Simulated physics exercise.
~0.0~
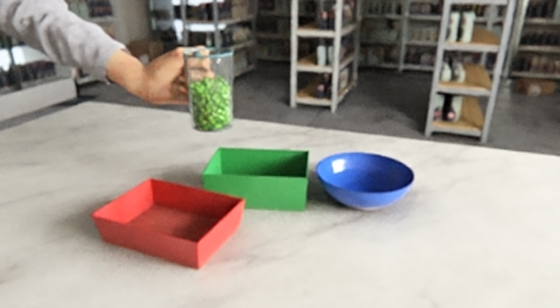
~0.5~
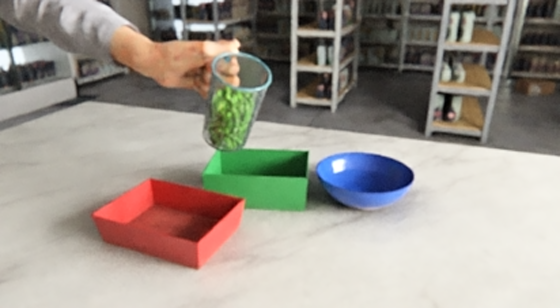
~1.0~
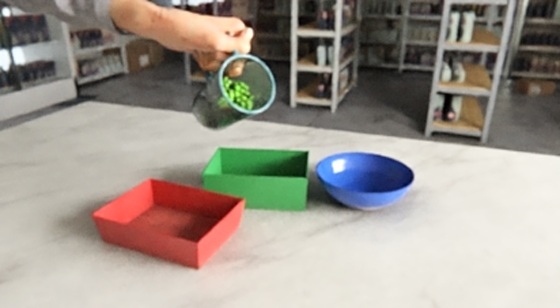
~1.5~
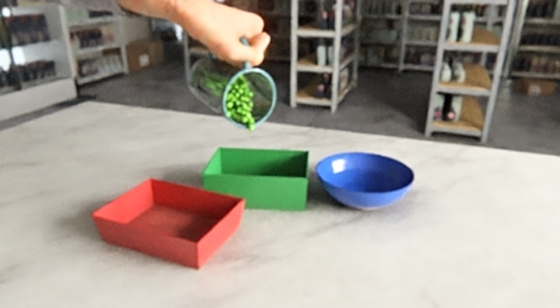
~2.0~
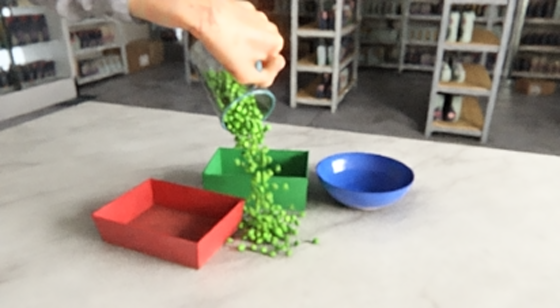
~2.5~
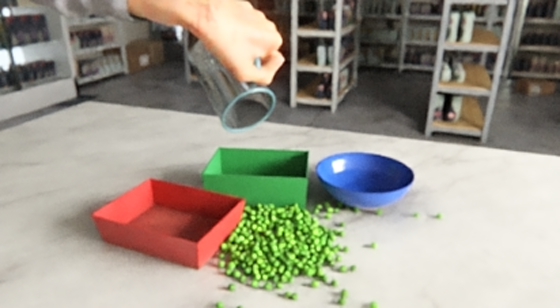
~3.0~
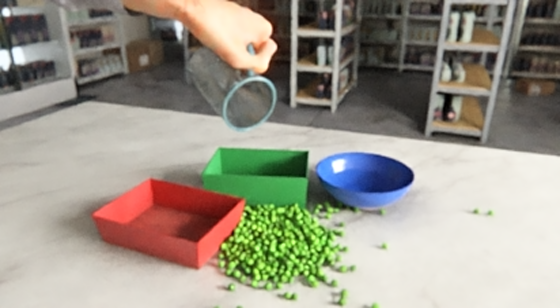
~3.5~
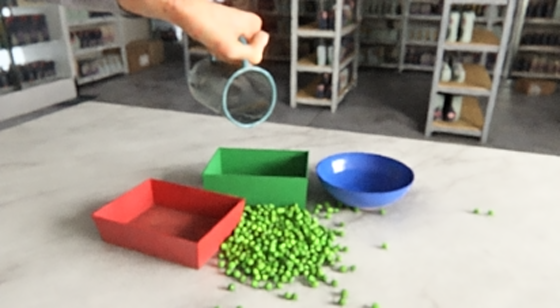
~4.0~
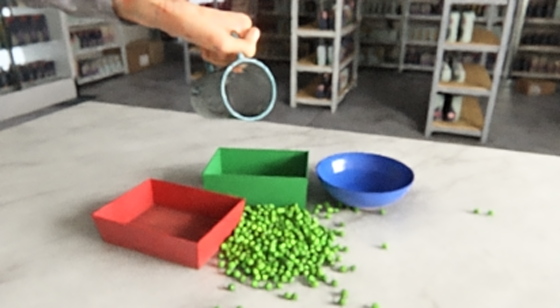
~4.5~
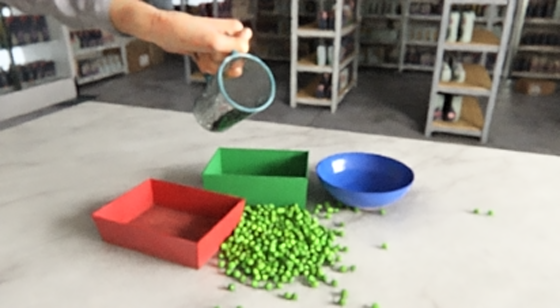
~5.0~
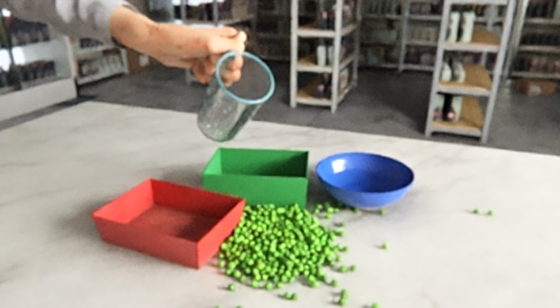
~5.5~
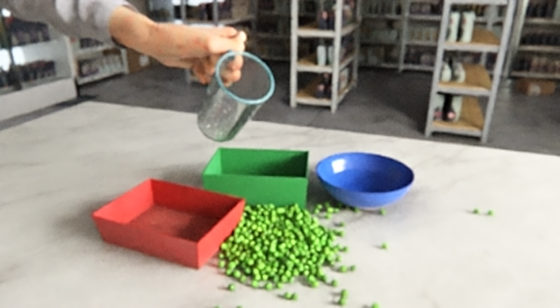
Hand tipping a glass of green peas, spilling them all onto the table before red and green tins and a blue bowl.
